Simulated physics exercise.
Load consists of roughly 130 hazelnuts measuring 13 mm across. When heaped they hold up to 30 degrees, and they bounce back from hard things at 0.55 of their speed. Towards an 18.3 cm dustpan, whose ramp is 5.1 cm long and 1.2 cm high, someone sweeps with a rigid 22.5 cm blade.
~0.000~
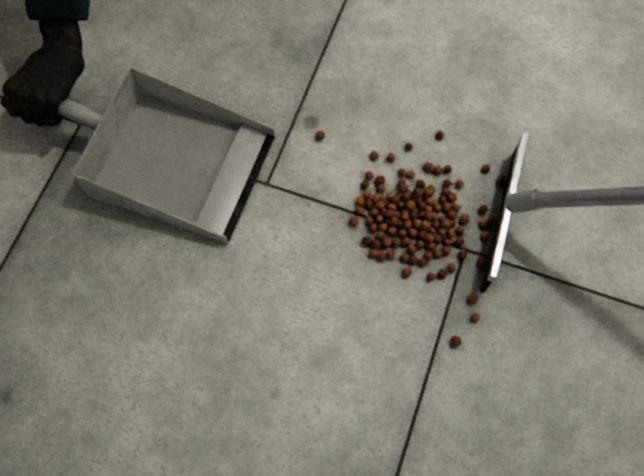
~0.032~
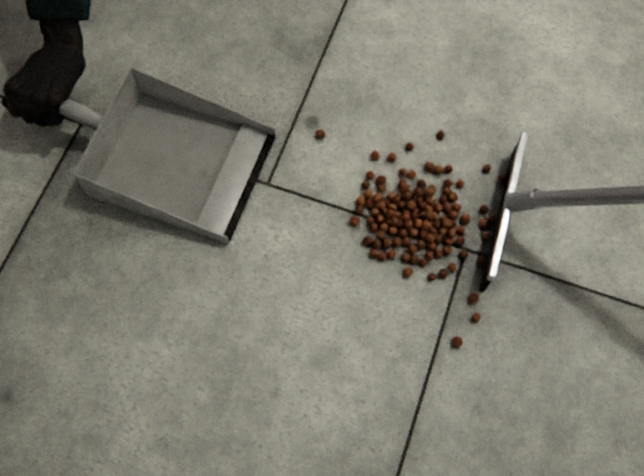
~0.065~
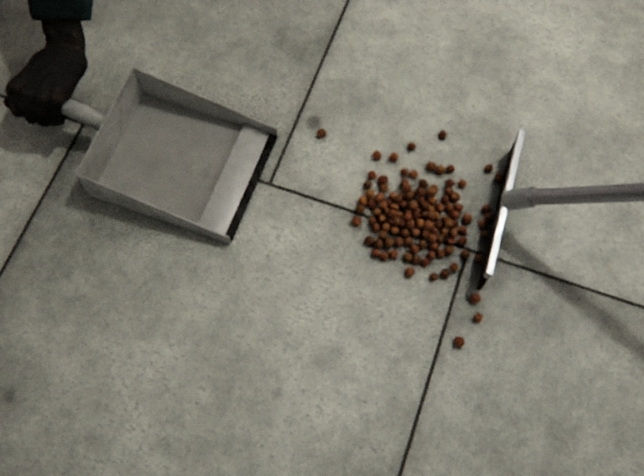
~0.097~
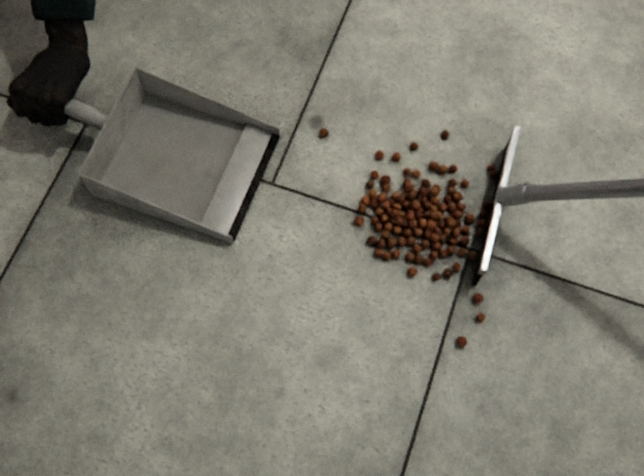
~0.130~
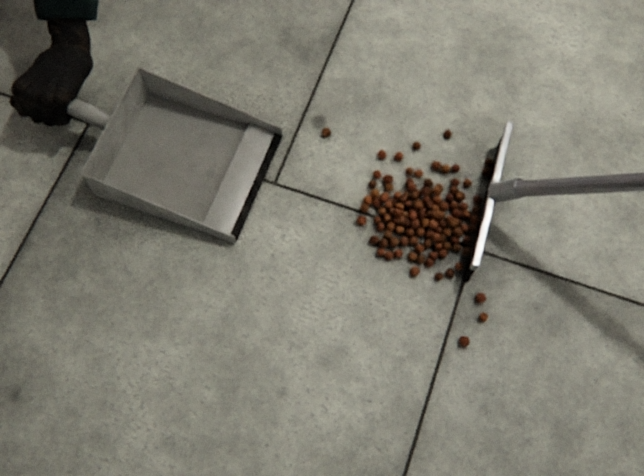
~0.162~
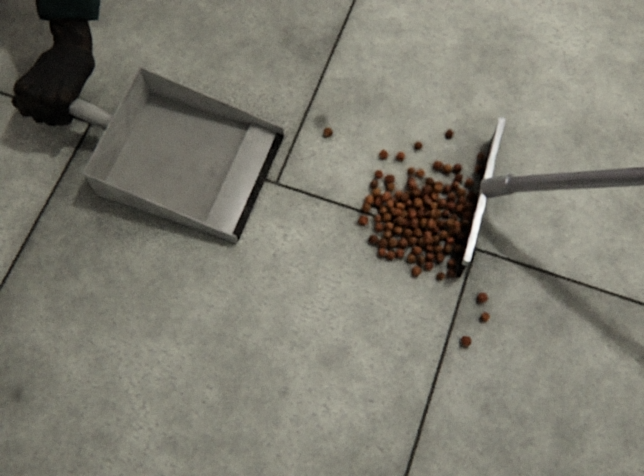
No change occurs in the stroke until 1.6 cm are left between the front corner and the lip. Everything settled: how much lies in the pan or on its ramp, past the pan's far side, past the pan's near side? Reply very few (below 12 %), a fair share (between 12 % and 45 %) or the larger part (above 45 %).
Pan - a fair share; far side - a fair share; near side - very few.
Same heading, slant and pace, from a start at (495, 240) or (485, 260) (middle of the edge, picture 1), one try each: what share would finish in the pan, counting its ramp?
30 and 40 per cent, roughly.
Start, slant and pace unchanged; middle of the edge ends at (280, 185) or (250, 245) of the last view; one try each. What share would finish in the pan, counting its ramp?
Close to 40 and 25 in a hundred, in that order.
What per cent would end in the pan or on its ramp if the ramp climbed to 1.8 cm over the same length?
Close to 15 per cent then.
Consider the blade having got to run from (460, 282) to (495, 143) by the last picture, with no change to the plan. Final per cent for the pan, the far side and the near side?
Split: Pan = 25, far = 20, near = 25.
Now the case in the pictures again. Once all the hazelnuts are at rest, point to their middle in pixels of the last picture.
Somewhere near (262, 183) in the last picture.
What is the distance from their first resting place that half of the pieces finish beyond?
Somewhere around 26 centimetres.
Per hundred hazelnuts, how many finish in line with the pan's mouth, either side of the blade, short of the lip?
Some 45 per cent end up there.
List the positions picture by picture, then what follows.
In the first picture, blade from (492, 277) to (523, 139), moved 0.0 cm, 0 of the pieces shifted so far; middle of the pieces at (414, 215); pan at (170, 162).
In the second picture, blade from (491, 276) to (523, 138), moved 0.2 cm, 0 of the pieces shifted so far; middle of the pieces at (415, 215).
In the third picture, blade from (488, 274) to (520, 136), moved 0.9 cm, 6 of the pieces shifted so far; middle of the pieces at (416, 215).
In the fourth picture, blade from (482, 271) to (515, 133), moved 2.1 cm, 8 of the pieces shifted so far; middle of the pieces at (419, 215).
In the fifth picture, blade from (474, 266) to (508, 129), moved 3.6 cm, 15 of the pieces shifted so far; middle of the pieces at (421, 215).
In the sixth picture, blade from (466, 261) to (500, 125), moved 5.0 cm, 67 of the pieces shifted so far; middle of the pieces at (421, 214); pan at (180, 161). The blade's pace is about 0.45 m/s, heading 5 degrees away from the viewer's side.
After 0.47 s, middle of the blade 16 cm from the lip; 0 % over the lip, far side 25 %, near side 0 %.
After 0.67 s, middle of the blade 8 cm from the lip; 0 % over the lip, far side 25 %, near side 5 %.
After 0.99 s, middle of the blade 2 cm from the lip; 25 % over the lip, far side 30 %, near side 5 %.
At rest (1.7 s), pan 20 %, far side 30 %, near side 5 %, in front of the lip or behind the blade 45 %.
